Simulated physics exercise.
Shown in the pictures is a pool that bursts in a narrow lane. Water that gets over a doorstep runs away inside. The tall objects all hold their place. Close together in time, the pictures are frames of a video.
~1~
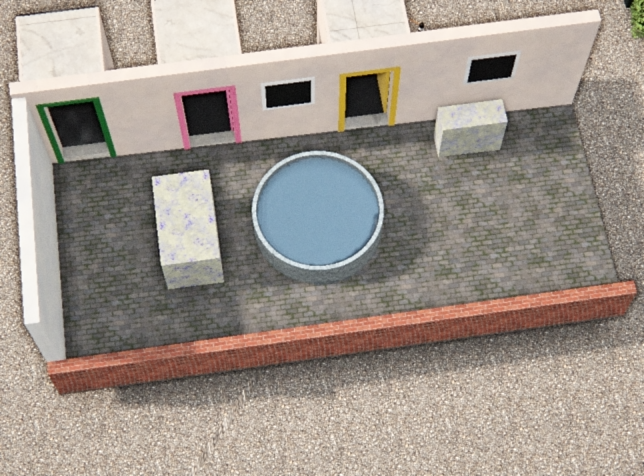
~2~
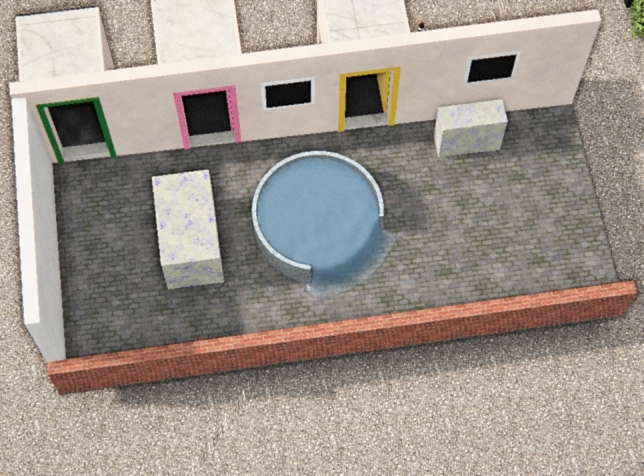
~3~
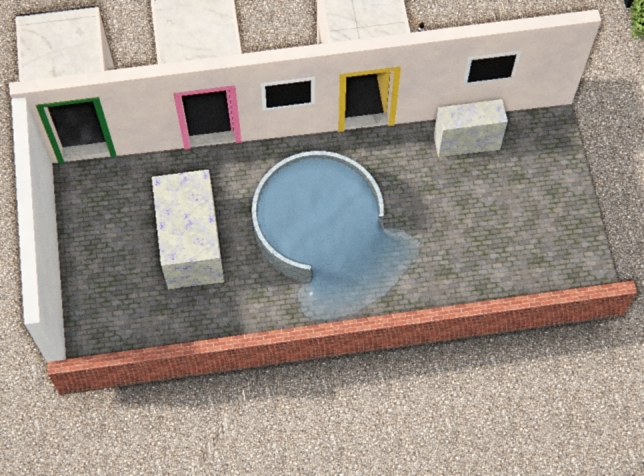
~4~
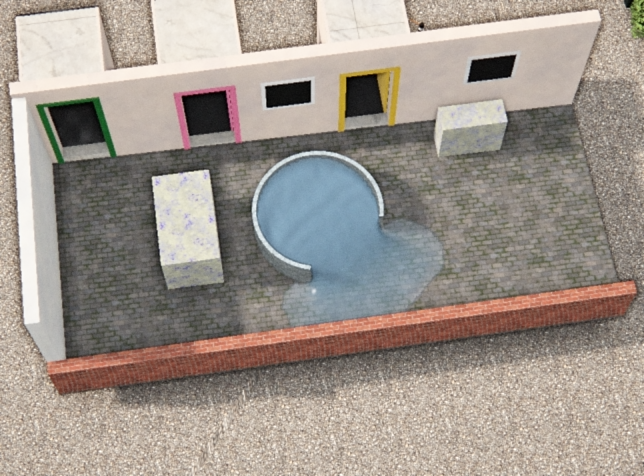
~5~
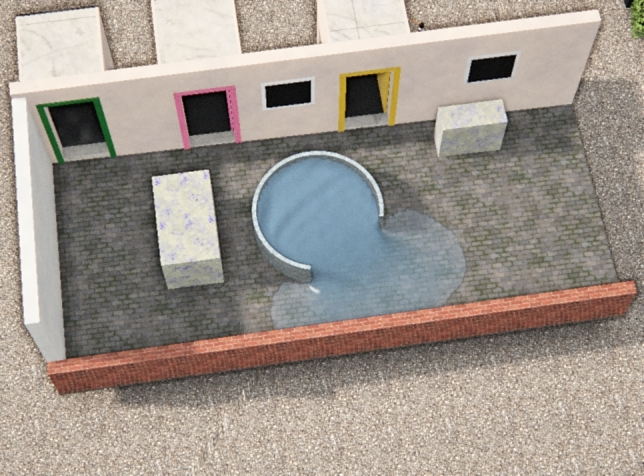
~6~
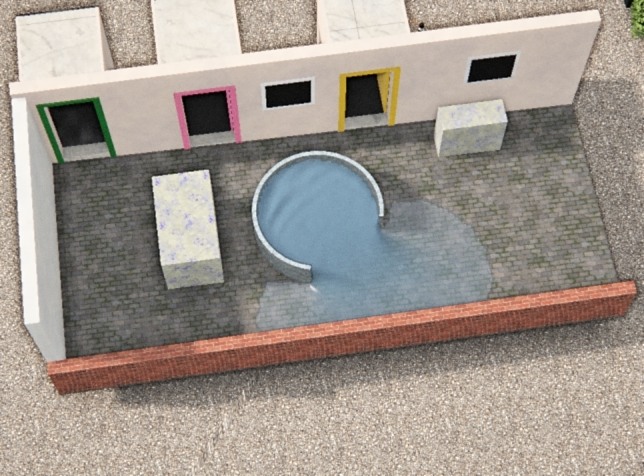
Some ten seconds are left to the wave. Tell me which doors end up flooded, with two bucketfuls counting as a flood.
Here is how it goes: The pink door escapes flooding; the yellow door escapes flooding; the green door escapes flooding.
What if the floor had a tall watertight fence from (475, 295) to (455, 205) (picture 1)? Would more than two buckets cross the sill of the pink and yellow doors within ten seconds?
Pink door remains below, yellow door rises above.
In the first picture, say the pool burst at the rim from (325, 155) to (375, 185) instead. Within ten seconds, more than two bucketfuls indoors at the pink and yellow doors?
Pink door falls short, yellow door goes past it.
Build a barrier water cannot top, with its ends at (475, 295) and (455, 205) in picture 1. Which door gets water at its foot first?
I'd name the yellow one.
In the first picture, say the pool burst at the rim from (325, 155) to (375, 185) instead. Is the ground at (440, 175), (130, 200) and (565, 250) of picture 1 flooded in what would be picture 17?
One after the other: Awash, not flooded, free of water.
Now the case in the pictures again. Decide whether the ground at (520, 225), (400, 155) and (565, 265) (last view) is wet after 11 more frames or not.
First spot soaked, second not wet, third soaked.
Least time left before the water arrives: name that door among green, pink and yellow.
That would be the door marked pink.
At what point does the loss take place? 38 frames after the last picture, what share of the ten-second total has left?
Near 75 in a hundred.
A moment on, water covers 25 % of the floor; the pink door not reached, the yellow door not reached, the green door not reached.
Next, water covers 35 % of the floor; the pink door not reached, the yellow door not reached, the green door not reached.
Then, water covers 50 % of the floor; the pink door not reached, the yellow door not reached, the green door not reached.
Later, water covers 60 % of the floor; the pink door wet at the sill, nothing in, the yellow door not reached, the green door not reached.
In the end, water covers 55 % of the floor; the pink door wet at the sill, nothing in, the yellow door wet at the sill, nothing in, the green door wet at the sill, nothing in.
